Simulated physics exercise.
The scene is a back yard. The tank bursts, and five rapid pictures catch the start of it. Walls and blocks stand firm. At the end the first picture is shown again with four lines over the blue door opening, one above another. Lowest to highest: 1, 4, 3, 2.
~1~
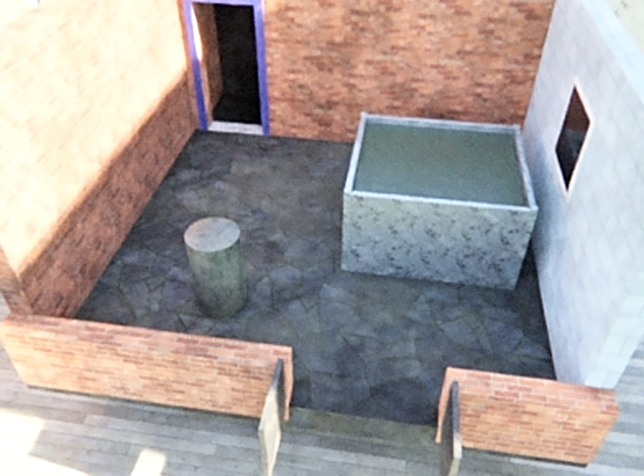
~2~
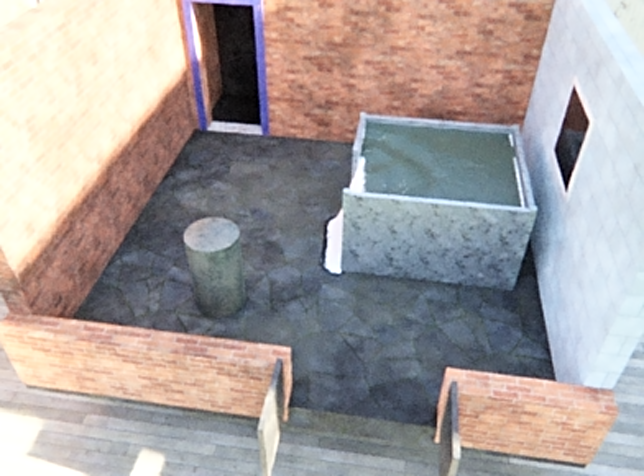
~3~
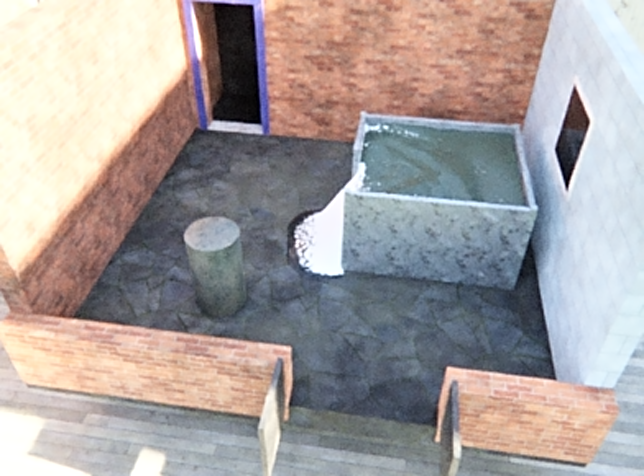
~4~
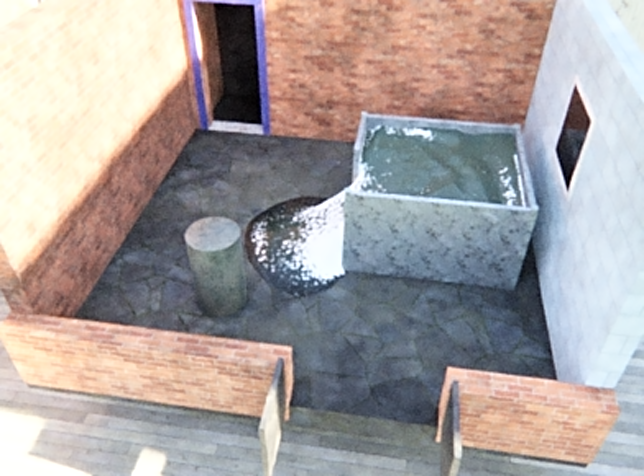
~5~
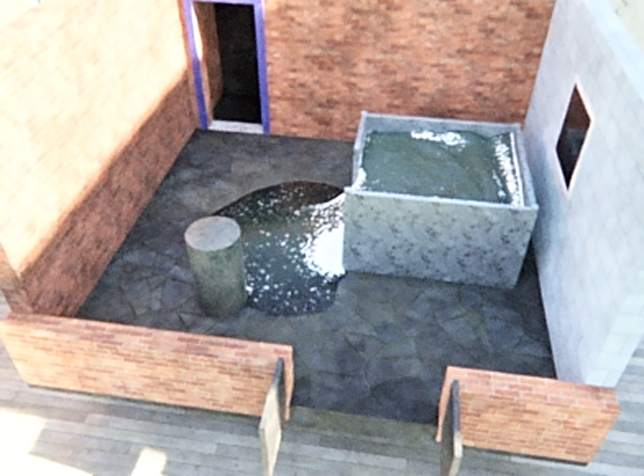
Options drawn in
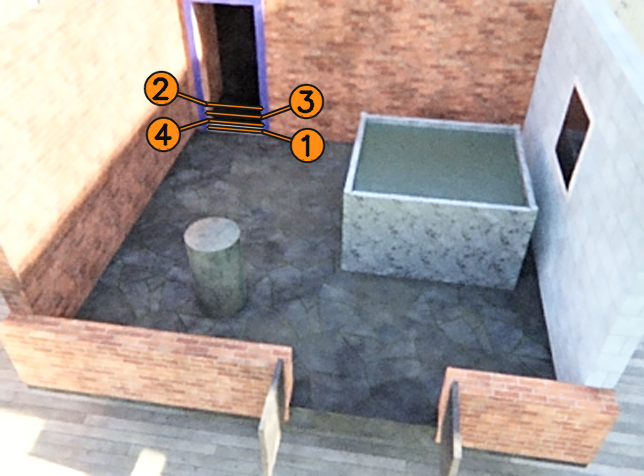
Water pours over the left side of a raised, pale stone tank filled with dull green water in a brick-walled back yard, seen from above by a still camera. A grey cylinder stands left of the tank, with a blue-framed doorway behind and an open gate in front. The white, foaming stream reaches the dark paving and spreads leftward in a widening sheet to the cylinder.
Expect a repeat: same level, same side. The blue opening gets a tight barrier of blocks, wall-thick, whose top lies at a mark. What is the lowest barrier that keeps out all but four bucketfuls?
Use mark 3.
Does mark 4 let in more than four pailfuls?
Yes.
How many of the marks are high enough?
Two of them.
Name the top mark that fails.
4.
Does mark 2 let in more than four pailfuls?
No.
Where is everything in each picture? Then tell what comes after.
The first frame shows water in the tank at rest, its middle at (438, 163); foot of the blue doorway at (236, 132); open gate at (369, 354).
In the second frame, 1 % of the ground under water, visible out to (338, 218).
In the third frame, 4 % of the ground under water, visible out to (307, 214).
In the fourth frame, 9 % of the ground under water, visible out to (275, 275).
In the fifth frame, 17 % of the ground under water, visible out to (267, 300).
In orange, 1 at (235, 129); 2 at (233, 106); 3 at (234, 115); 4 at (235, 122); from the bottom up 1, 4, 3, 2.
If 1 is chosen, dozens of bucketfuls pour in.
If 2 is chosen, a splash gets over, under a bucket.
If 3 is chosen, a bucket or two gets in.
If 4 is chosen, about 14 bucketfuls get in.
